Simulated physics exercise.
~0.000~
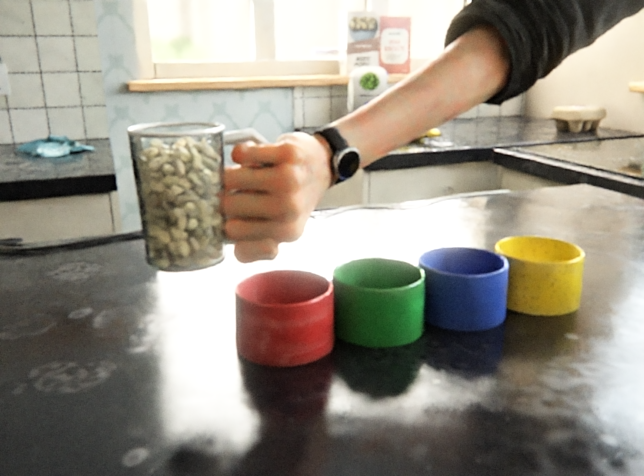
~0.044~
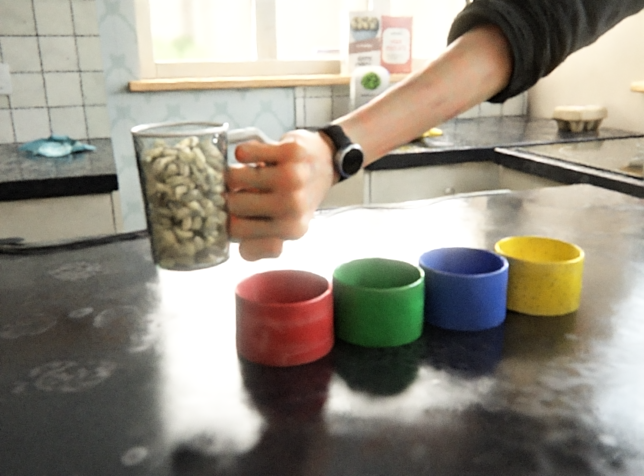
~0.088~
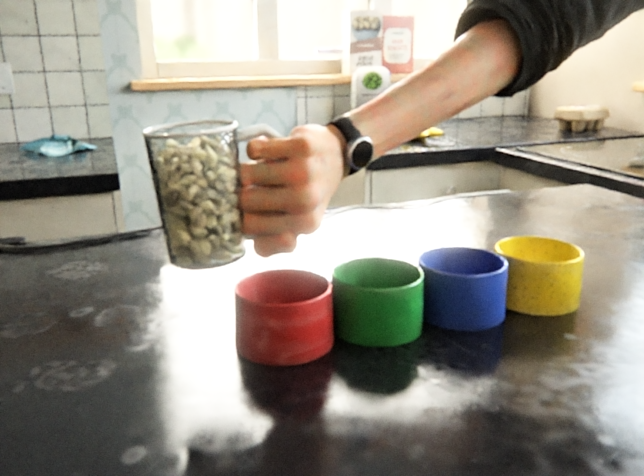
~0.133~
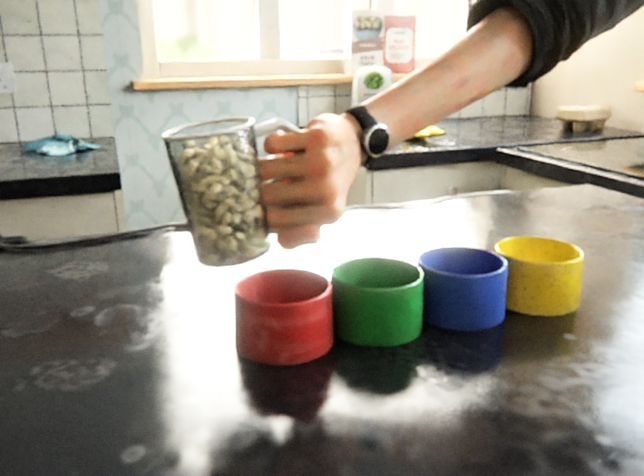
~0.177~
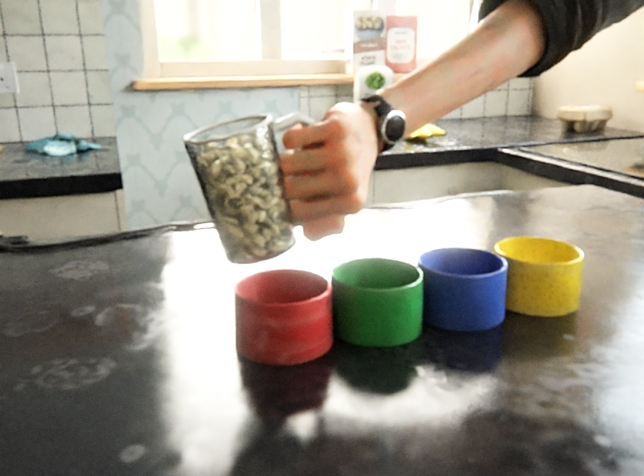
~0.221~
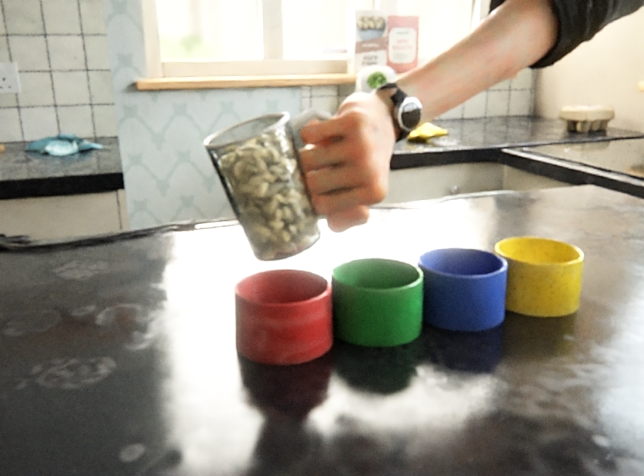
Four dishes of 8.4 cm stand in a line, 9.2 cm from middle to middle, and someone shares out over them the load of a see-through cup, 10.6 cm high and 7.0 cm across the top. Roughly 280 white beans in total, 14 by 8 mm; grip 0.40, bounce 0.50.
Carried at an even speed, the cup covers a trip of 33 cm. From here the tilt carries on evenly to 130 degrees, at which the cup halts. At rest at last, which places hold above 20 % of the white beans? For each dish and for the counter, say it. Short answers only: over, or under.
One by one: Red: A share of a fifth at most; blue: A share larger than a fifth; green: A share of a fifth at most; yellow: A share of a fifth at most; counter: A share of a fifth at most.
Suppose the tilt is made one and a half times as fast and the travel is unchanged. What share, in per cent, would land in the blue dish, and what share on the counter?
The blue dish would get 90 and the counter 0.
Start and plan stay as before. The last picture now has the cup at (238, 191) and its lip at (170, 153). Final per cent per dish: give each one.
Dish by dish: Red 0 per cent, blue 60 per cent, green 30 per cent, yellow 0 per cent.
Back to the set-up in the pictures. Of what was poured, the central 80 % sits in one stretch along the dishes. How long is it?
Roughly 5 cm of the row.
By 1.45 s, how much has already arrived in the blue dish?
By that moment it's near 100 percent.
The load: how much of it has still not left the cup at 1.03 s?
My estimate is about 95 per cent.
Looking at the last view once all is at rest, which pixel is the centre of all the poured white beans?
After settling, the middle sits near (461, 280).
After 0.71 s, tilt 72 degrees; cup holds 100 %.
After 1.03 s, tilt 107 degrees; cup holds 95 %, blue 5 %.
After 1.45 s, tilt 130 degrees; cup holds 0 %, blue 100 %.
At rest (2.0 s), red 0 %, blue 100 %, green 0 %, yellow 0 %, counter 0 %.
